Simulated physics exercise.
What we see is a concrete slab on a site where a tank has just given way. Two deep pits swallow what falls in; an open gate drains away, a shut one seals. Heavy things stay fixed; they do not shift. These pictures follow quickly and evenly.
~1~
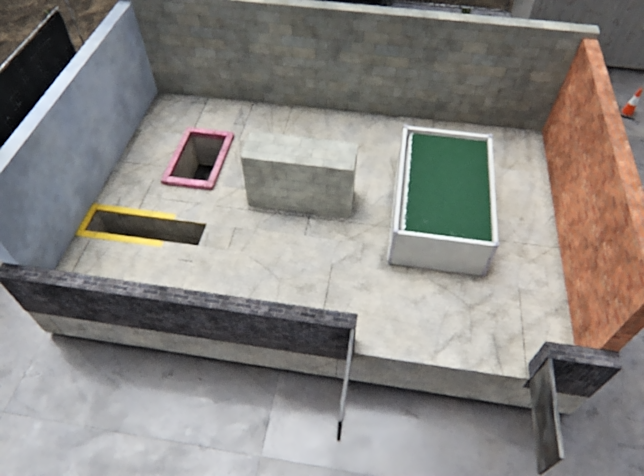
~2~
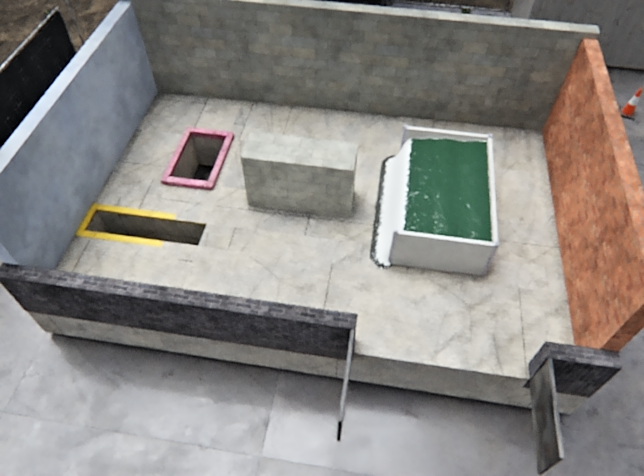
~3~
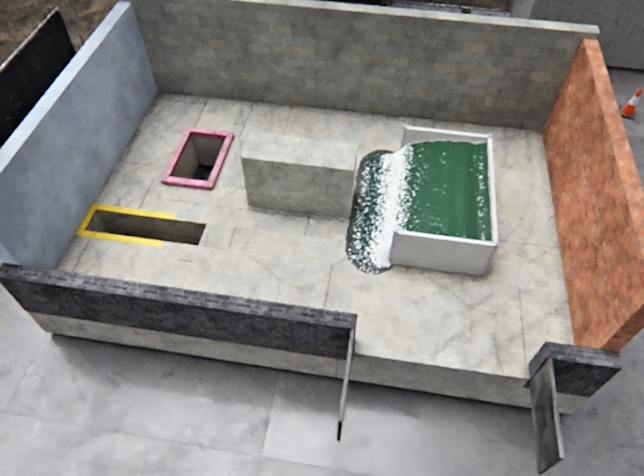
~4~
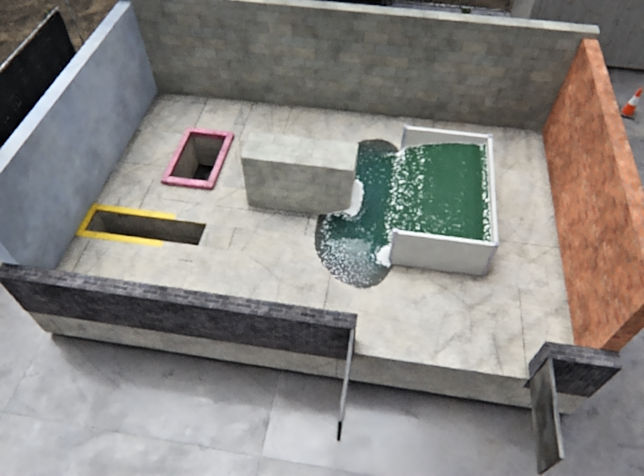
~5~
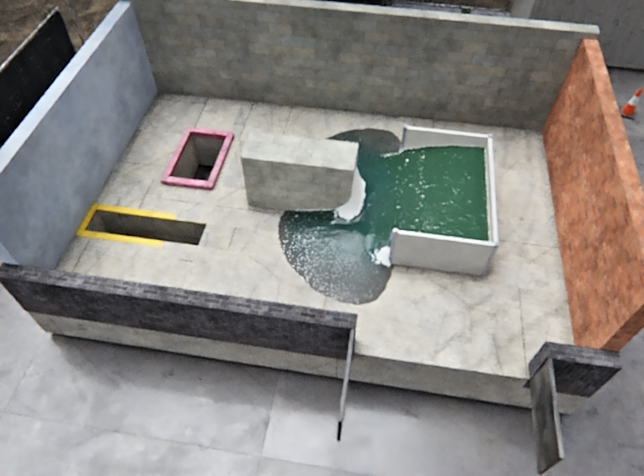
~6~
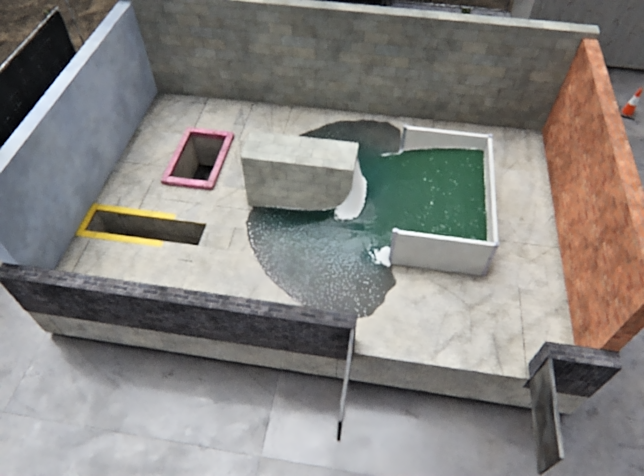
Green water pouring from the open left side of a white tank, striking a concrete block and spreading around it across the slab.
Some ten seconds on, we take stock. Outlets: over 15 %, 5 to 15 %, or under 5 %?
Result - gate: Under 5 %, pink pit: 5 to 15 %, yellow pit: Over 15 %.
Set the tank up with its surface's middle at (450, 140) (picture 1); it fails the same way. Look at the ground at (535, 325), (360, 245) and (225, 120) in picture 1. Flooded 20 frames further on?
Well, first one stays dry, second one got wet, third one got wet.
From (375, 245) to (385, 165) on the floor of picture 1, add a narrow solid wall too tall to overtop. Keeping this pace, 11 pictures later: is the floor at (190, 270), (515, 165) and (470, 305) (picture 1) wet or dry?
In order: Wet; dry; dry.
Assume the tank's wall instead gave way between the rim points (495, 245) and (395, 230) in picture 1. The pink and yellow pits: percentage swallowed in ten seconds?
I'd say the pink pit gets around 0 percent and the yellow pit around 6 percent.
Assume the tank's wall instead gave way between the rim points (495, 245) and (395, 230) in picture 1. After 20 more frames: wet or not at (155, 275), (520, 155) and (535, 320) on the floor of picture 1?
Result, in sequence: Inundated; untouched by the flood; inundated.
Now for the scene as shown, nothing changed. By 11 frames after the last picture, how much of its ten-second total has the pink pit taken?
75 %.
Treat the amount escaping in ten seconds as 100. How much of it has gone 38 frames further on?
Close to 70 %.
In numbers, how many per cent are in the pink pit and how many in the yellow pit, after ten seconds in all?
First 8 %, then 52 %.
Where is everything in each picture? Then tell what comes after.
The first frame shows still water in the open tank at (446, 184).
In the second frame, water pours out at (398, 198) and has run to (387, 266).
In the third frame, the front is at (372, 270), out from the gap at (398, 199).
In the fourth frame, water pours out at (398, 200) and has run to (341, 275).
In the fifth frame, the front is at (316, 284), out from the gap at (398, 200).
In the sixth frame, the front is at (252, 226), out from the gap at (398, 201).
A moment on, water covers 45 % of the floor; the gate 0 %, the pink pit 2 %, the yellow pit 1 %.
Next, water covers 60 % of the floor; the gate 0 %, the pink pit 5 %, the yellow pit 4 %.
Then, water covers 70 % of the floor; the gate 0 %, the pink pit 7 %, the yellow pit 10 %.
Later, water covers 70 % of the floor; the gate 1 %, the pink pit 7 %, the yellow pit 33 %.
In the end, water covers 65 % of the floor; the gate 1 %, the pink pit 7 %, the yellow pit 52 %.
